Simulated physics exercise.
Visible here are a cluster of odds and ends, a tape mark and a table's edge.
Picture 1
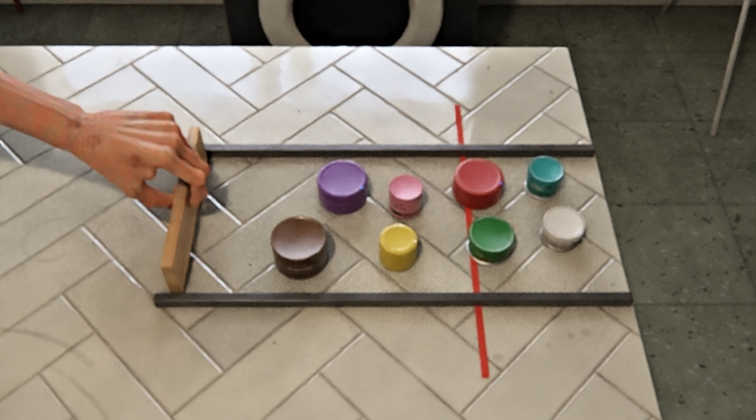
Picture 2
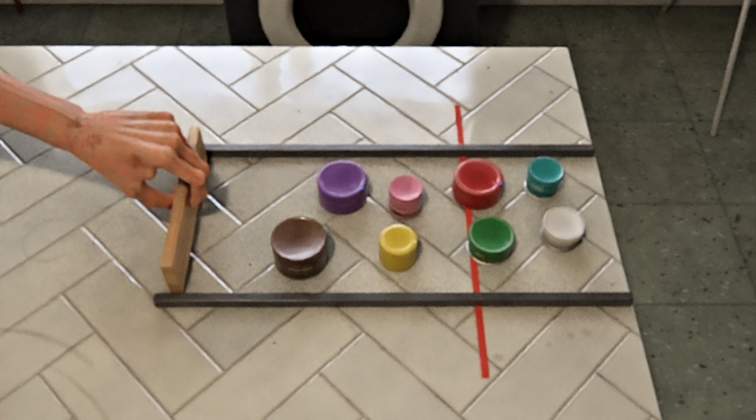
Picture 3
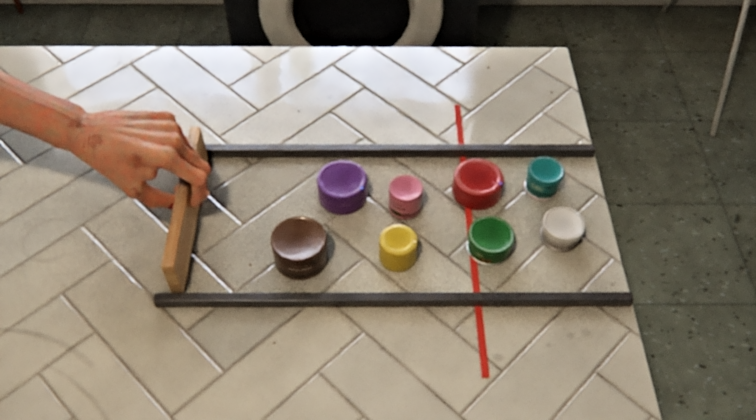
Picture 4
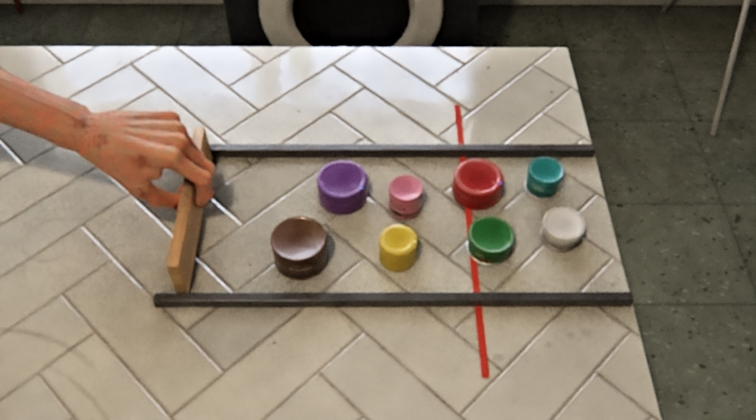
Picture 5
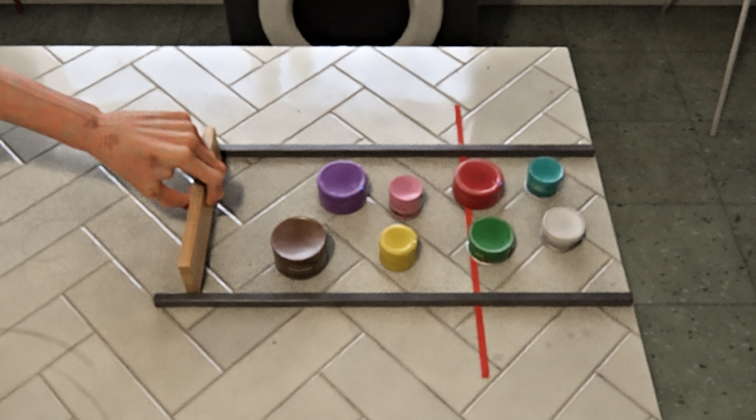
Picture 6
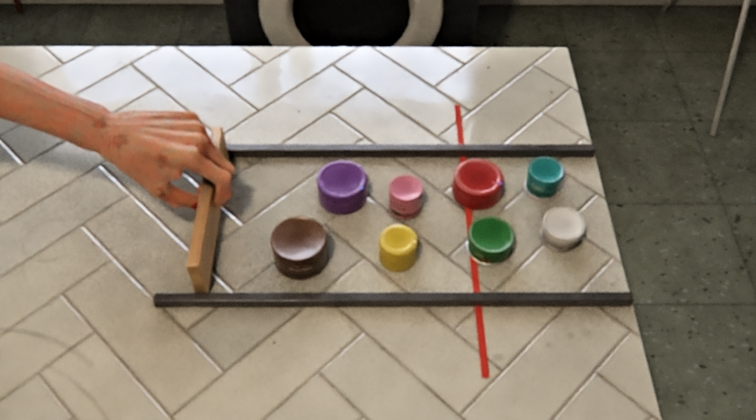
In this clip, a hand slides an upright wooden board slightly to the right between two dark rails on a tiled tabletop, while the eight colourful round containers near and around a red tape line stay still.
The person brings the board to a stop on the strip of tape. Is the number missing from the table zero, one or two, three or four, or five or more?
It is zero.
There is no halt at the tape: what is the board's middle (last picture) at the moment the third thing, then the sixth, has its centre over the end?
At (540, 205) for the third, at (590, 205) for the sixth.
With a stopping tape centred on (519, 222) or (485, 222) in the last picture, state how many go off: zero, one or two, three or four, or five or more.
The falls would be either one or two; none at all.
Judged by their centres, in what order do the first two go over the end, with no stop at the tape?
Order: Turquoise tin, white tin.
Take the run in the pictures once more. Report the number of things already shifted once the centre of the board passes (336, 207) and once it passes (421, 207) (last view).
Tally at point one: 3; at point two: 7.
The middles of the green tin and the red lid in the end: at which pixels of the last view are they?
The green tin comes to rest at (556, 232), and the red lid comes to rest at (538, 181).
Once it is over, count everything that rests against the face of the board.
So the total is 3.
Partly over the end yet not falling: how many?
So the number is 0.
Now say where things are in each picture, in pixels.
White tin (562, 229); turquoise tin (544, 178); green tin (490, 241); board (186, 207); tape (469, 222), in the first frame.
Turquoise tin (544, 179); purple lid (343, 188), in the second frame.
Green tin (490, 241); brown tub (300, 248), in the third frame.
White tin (562, 229); board (192, 207), in the fourth frame.
Turquoise tin (544, 179); pink tub (405, 197), in the fifth frame.
White tin (562, 229); turquoise tin (544, 179); green tin (490, 241); board (210, 207); tape (469, 222), in the sixth frame.
Soon after, none off yet; white tin at rest near (562, 229); turquoise tin at rest near (544, 179); green tin at rest near (490, 241).
At rest, the number that fall off is zero.
